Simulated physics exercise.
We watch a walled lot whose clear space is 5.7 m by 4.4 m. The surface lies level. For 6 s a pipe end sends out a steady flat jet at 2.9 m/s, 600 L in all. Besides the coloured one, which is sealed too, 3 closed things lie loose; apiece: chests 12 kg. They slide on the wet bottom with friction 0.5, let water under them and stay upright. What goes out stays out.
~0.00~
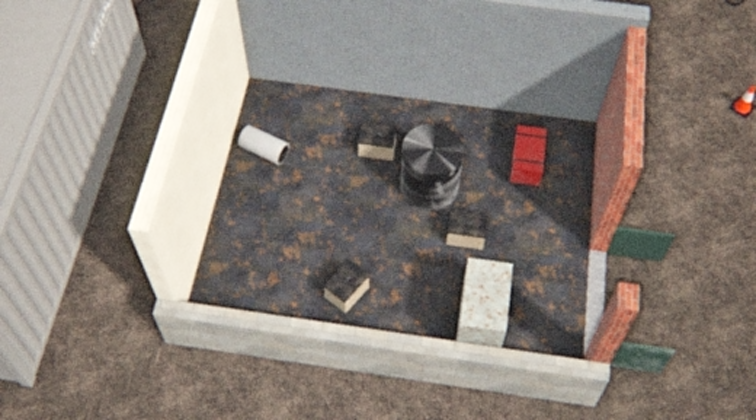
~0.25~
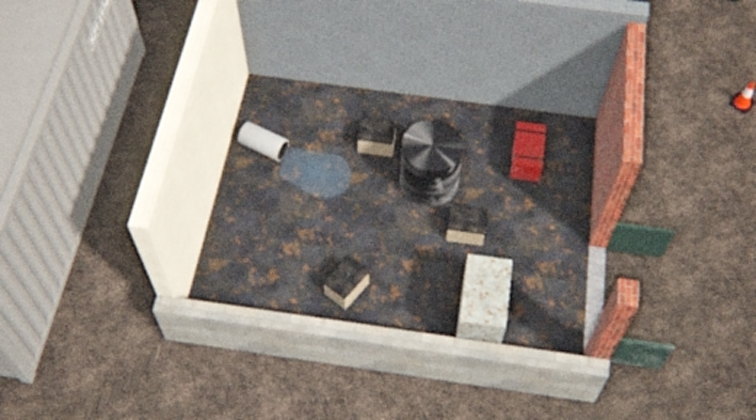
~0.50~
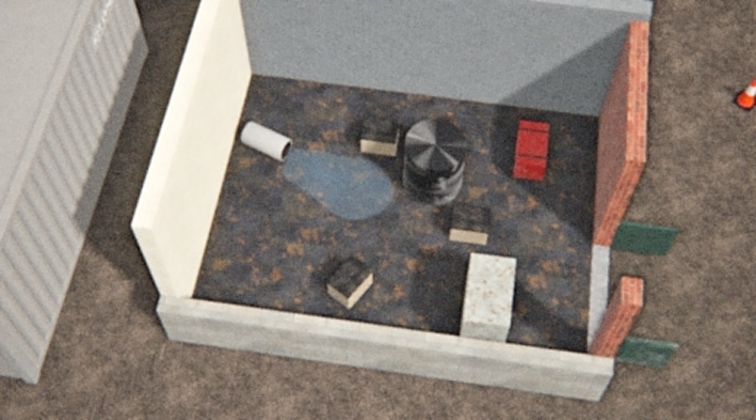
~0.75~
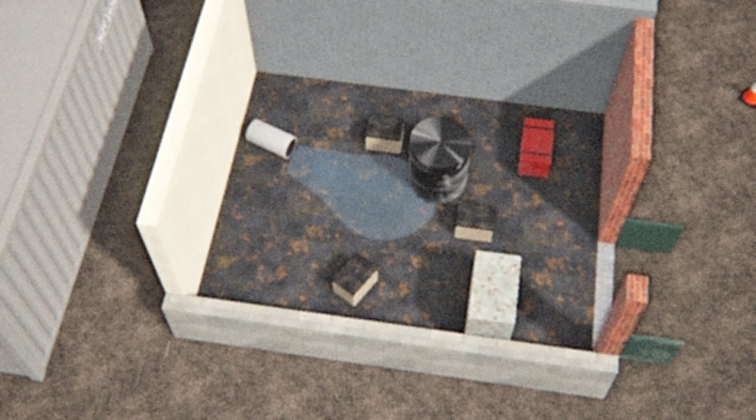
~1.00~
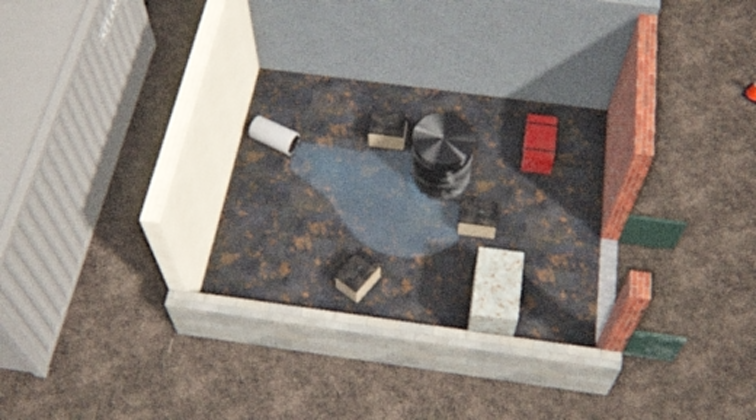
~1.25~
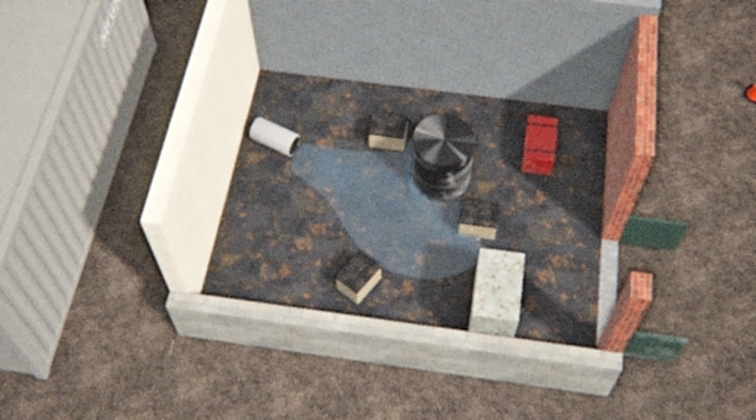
A walled lot with a dark, rust-flecked floor is seen from high above, beside a grey corrugated container. A white pipe lies at left, a dark ridged metal drum near the middle, three dark-topped boxes around it, a red trunk at right and a pale speckled block in front. Bluish water spreads from the pipe toward the lower right among the unmoving objects, while the camera drifts slightly.
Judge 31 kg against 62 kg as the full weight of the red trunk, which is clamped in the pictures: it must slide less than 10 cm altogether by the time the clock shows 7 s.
Verdict: The lower weight is enough.
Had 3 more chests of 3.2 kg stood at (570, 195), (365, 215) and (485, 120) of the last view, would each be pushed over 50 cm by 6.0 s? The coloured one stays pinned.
In turn: Short of it, more, less.
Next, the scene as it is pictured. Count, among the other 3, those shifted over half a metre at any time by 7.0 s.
That makes 0.
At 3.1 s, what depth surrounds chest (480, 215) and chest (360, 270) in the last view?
Roughly 3 and 1 cm.
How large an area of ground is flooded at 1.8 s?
Some 5.5 m2.
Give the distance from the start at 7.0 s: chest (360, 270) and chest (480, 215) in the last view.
In that order: 10 cm, 0 cm.
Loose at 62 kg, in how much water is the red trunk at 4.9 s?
About 1 cm.
After 1.8 s the red trunk would be 0 cm from its start with 31 kg and 0 cm from its start with 62 kg; 0 cm of water round it then.
After 3.1 s the red trunk would be 0 cm from its start with 31 kg and 0 cm from its start with 62 kg; 0 cm of water round it then.
After 4.9 s the red trunk would be 0 cm from its start with 31 kg and 0 cm from its start with 62 kg; 1 cm of water round it then.
After 7.0 s the red trunk would be 0 cm from its start with 31 kg and 0 cm from its start with 62 kg; 2 cm of water round it then.
